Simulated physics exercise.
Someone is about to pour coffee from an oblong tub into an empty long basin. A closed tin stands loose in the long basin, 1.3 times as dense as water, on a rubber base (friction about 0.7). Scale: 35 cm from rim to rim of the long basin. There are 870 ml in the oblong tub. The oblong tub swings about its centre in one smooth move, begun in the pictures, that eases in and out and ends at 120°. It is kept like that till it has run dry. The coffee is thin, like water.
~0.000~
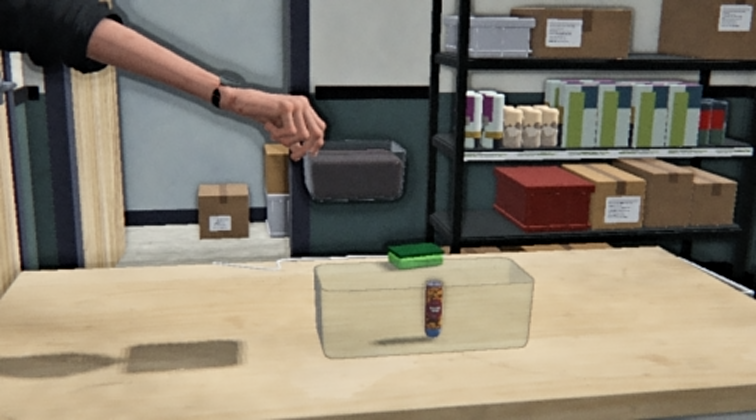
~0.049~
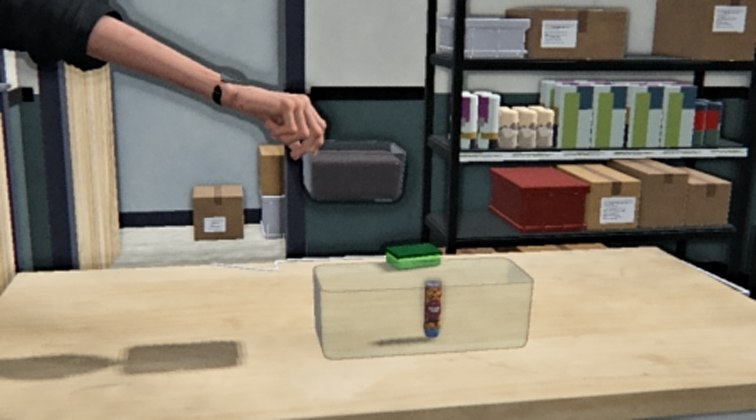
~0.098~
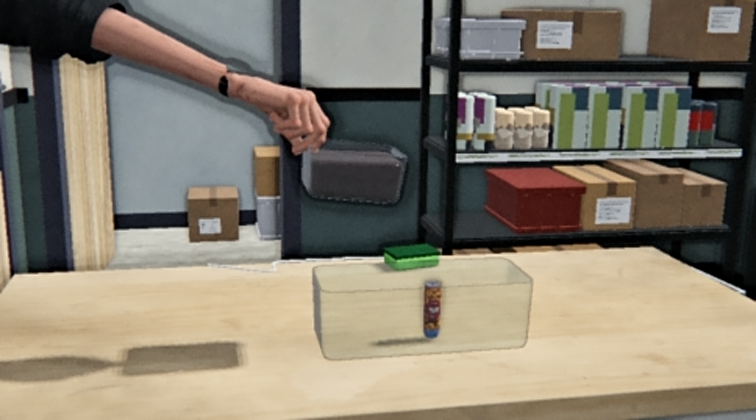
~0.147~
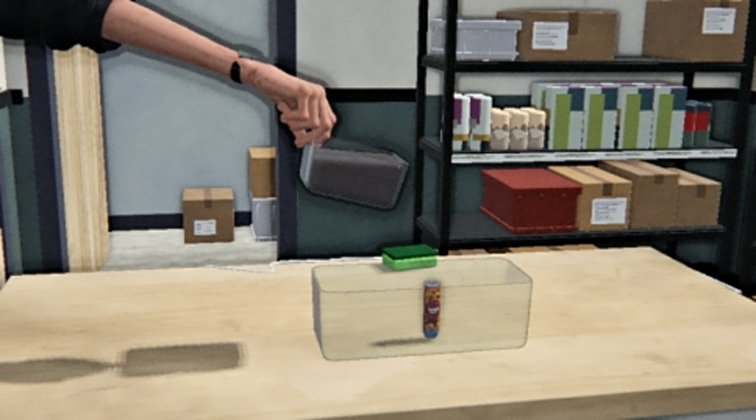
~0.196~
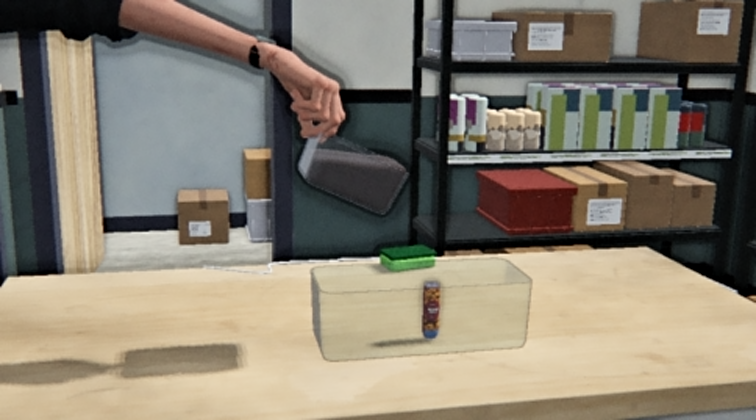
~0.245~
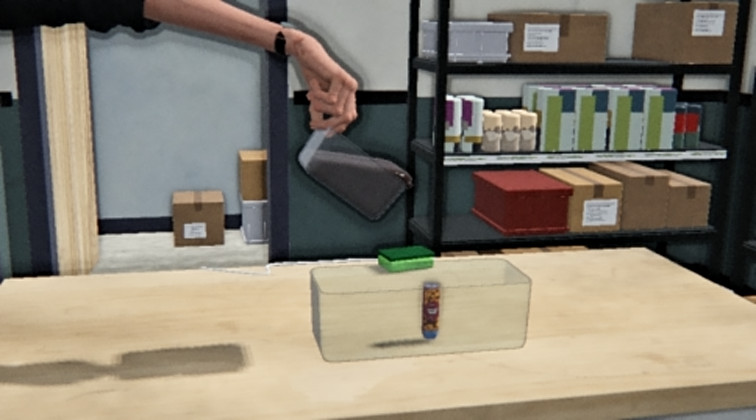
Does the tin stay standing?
The tin falls.
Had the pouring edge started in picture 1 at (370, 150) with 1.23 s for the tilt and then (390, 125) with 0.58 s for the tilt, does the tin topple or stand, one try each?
First it stays up; then it goes over.
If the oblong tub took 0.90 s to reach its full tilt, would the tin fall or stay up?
Then it keeps standing.
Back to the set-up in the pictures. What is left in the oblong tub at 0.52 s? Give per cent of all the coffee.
About 10 per cent.
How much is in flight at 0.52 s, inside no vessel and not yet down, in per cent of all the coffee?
Near 52 in a hundred.
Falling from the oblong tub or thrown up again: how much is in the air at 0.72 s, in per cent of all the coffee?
About 4 per cent.
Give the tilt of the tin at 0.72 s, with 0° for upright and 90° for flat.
Near 10° from upright.
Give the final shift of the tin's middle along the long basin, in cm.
About 6.5 cm.
By 0.52 s the tilt is 108° and 10 per cent is still to pour; the tin stands where it began.
By 0.72 s the tilt is 120° and 0 per cent is still to pour; the tin leans 10°.
By 0.92 s the tilt is 120° and 0 per cent is still to pour; the tin lies on its side.
By 1.15 s the tilt is 120° and 0 per cent is still to pour; the tin lies on its side.
At rest the tin lies on its side.
